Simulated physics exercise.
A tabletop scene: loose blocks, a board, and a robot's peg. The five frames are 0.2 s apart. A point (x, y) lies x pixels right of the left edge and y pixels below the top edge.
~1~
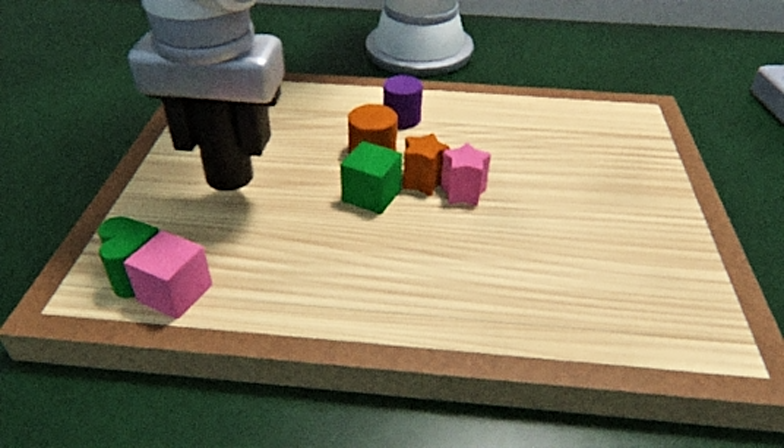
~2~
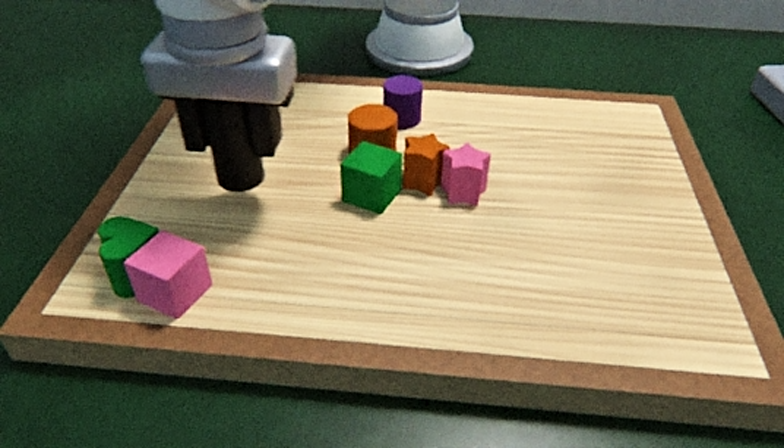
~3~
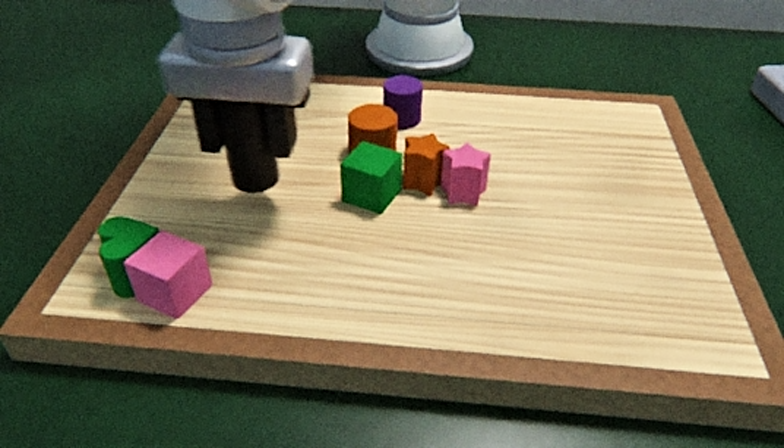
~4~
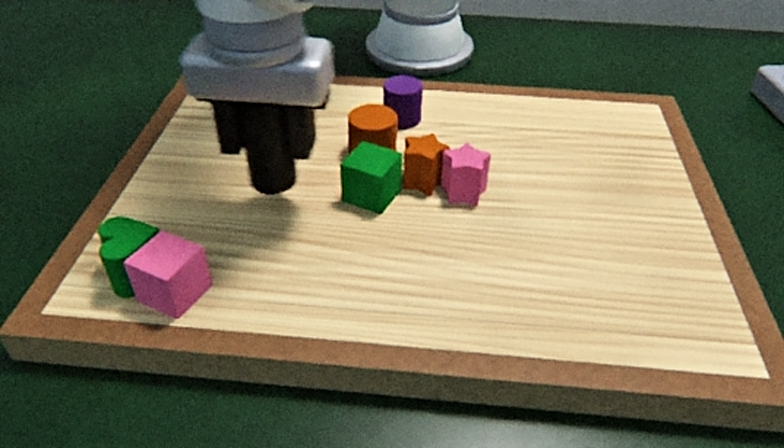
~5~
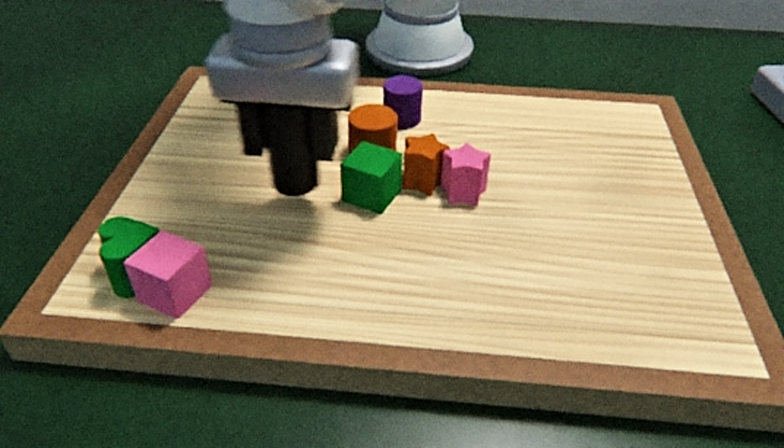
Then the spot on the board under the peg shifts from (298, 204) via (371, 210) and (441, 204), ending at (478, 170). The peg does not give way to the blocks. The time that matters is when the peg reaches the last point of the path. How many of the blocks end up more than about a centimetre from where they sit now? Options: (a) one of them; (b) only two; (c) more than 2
It's c.
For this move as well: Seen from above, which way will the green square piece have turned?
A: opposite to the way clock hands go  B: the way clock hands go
It's A.
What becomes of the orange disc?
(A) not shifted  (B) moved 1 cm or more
My answer is option A.
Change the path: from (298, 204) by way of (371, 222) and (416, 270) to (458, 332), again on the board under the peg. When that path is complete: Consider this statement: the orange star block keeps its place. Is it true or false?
The claim does not hold.
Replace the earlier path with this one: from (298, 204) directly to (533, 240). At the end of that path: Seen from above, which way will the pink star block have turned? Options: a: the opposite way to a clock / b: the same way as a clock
I choose b.
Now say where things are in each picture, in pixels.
In the first picture, lower end of the peg at (230, 177), tops of blocks, green square piece at (372, 158), orange disc at (373, 116), orange star block at (425, 145), pink star block at (468, 156).
In the second picture, peg at (241, 178), blocks as before.
In the third picture, peg at (256, 179), blocks as before.
In the fourth picture, peg at (274, 180), blocks as before.
In the fifth picture, peg at (296, 182), green square piece at (372, 158), orange disc at (373, 116), orange star block at (425, 145), pink star block at (468, 156).
The first path, step by step. One third of the way, peg at (371, 188); green square piece at (412, 152), turned 35° anticlockwise; orange star block at (452, 132); pink star block at (476, 154), turned 35° clockwise.
Two thirds of the way, peg at (444, 182); green square piece at (449, 140), turned 105° anticlockwise; orange star block at (459, 118); pink star block at (490, 154), turned 30° clockwise.
At the end, peg at (481, 149); green square piece at (472, 109), turned 140° anticlockwise; orange disc not moved; orange star block at (458, 89), turned 45° anticlockwise; pink star block at (521, 143), turned 110° clockwise.
